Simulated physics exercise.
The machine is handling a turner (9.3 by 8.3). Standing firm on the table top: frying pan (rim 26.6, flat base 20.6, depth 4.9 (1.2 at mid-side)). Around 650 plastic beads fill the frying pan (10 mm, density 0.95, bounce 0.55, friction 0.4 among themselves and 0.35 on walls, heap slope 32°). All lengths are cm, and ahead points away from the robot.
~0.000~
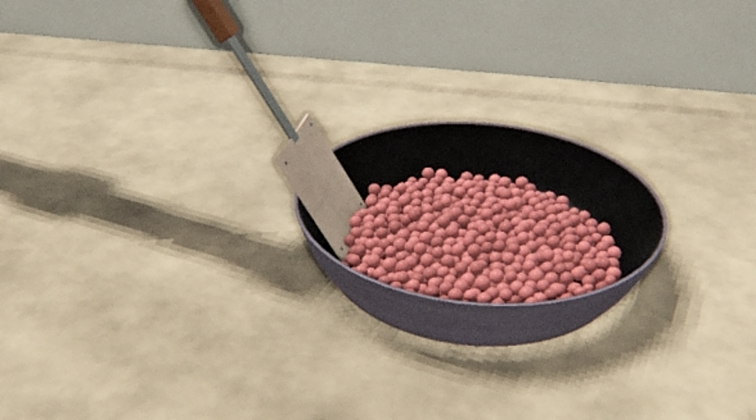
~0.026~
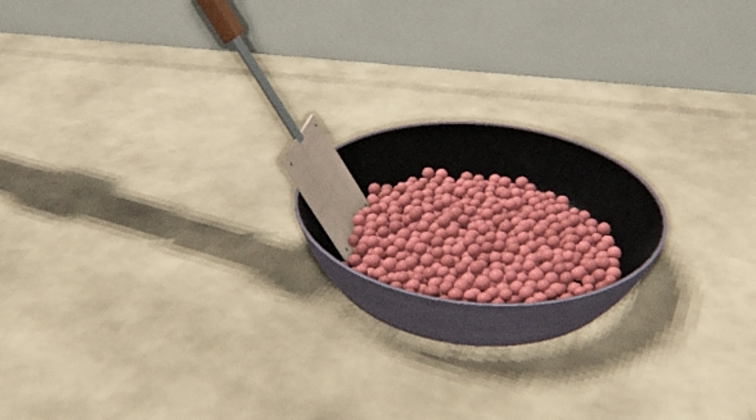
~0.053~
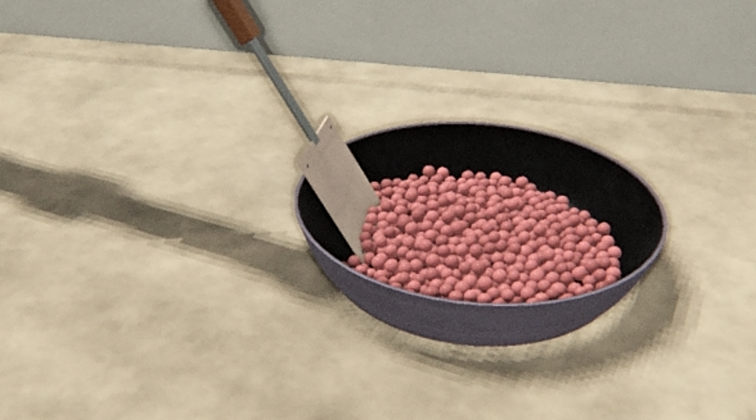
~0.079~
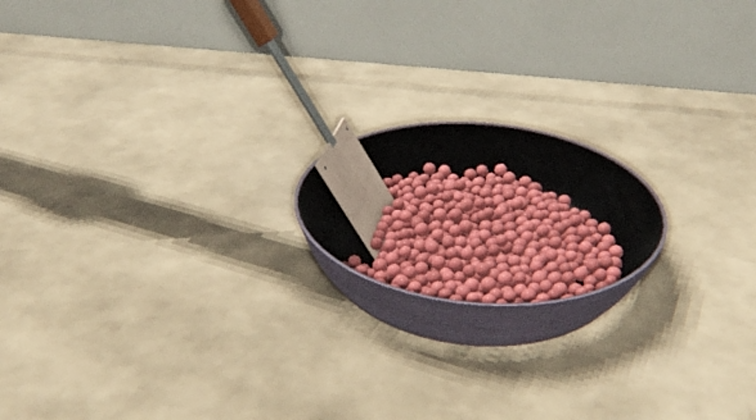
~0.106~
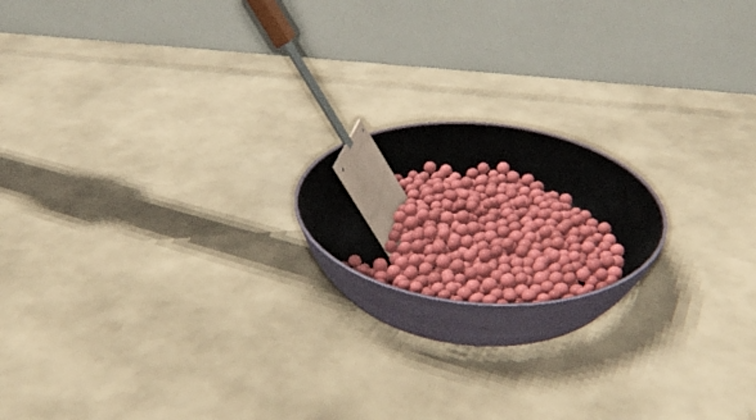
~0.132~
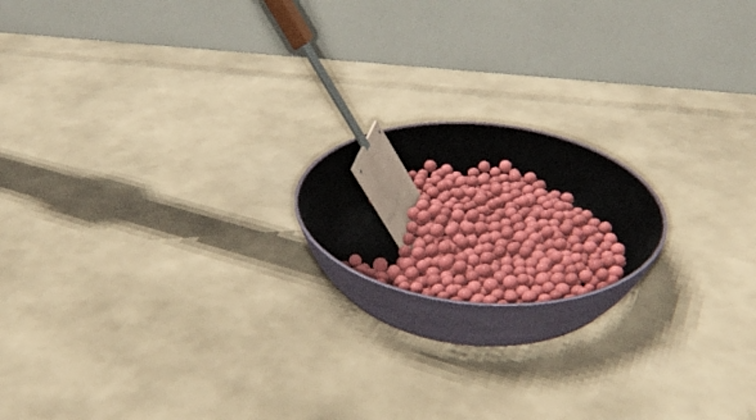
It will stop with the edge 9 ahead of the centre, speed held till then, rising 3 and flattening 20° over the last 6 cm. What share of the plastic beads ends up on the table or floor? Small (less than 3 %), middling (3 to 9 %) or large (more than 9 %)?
Share on the table or floor: Small (less than 3 %).
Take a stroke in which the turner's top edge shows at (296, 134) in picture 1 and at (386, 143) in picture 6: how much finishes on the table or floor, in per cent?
Some 0 per cent.
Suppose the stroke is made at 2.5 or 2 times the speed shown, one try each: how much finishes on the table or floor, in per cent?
Some 15 and 10 per cent.
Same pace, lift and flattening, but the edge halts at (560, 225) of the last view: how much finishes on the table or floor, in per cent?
Some 0 per cent.
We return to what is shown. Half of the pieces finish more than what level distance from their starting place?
Some 3 cm.
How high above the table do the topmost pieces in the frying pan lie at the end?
About 5.5 cm.
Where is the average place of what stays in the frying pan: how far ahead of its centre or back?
Roughly 4.5 cm ahead.
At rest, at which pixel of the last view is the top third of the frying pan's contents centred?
At about (603, 241).
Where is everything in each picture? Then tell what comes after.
In the first picture, turner top edge at (293, 136), sloping 59°; upper third of the load around (469, 233), from x 345 to 615, top at y 175; 651 in the frying pan.
In the second picture, turner top edge at (298, 136), sloping 59°; upper third of the load around (466, 232), from x 345 to 615, top at y 175.
In the third picture, turner top edge at (313, 138), sloping 59°; upper third of the load around (463, 231), from x 345 to 615, top at y 170.
In the fourth picture, turner top edge at (330, 140), sloping 59°; upper third of the load around (470, 231), from x 345 to 615, top at y 170.
In the fifth picture, turner top edge at (347, 142), sloping 59°; upper third of the load around (474, 232), from x 345 to 615, top at y 170.
In the sixth picture, turner top edge at (364, 143), sloping 59°; upper third of the load around (476, 232), from x 345 to 620, top at y 165; 651 in the frying pan.
After 0.23 s, sloping 59°, highest piece 4 above the table; 651 in the frying pan.
After 0.33 s, sloping 50°, highest piece 5 above the table; 651 in the frying pan.
After 0.57 s, sloping 39°, highest piece 5 above the table; 649 in the frying pan, 2 on the table or floor.
After 1.62 s, sloping 39°, highest piece 5 above the table; 649 in the frying pan, 2 on the table or floor.
At rest, 649 in the frying pan, 2 on the table or floor. That is 0 % on the table or floor.
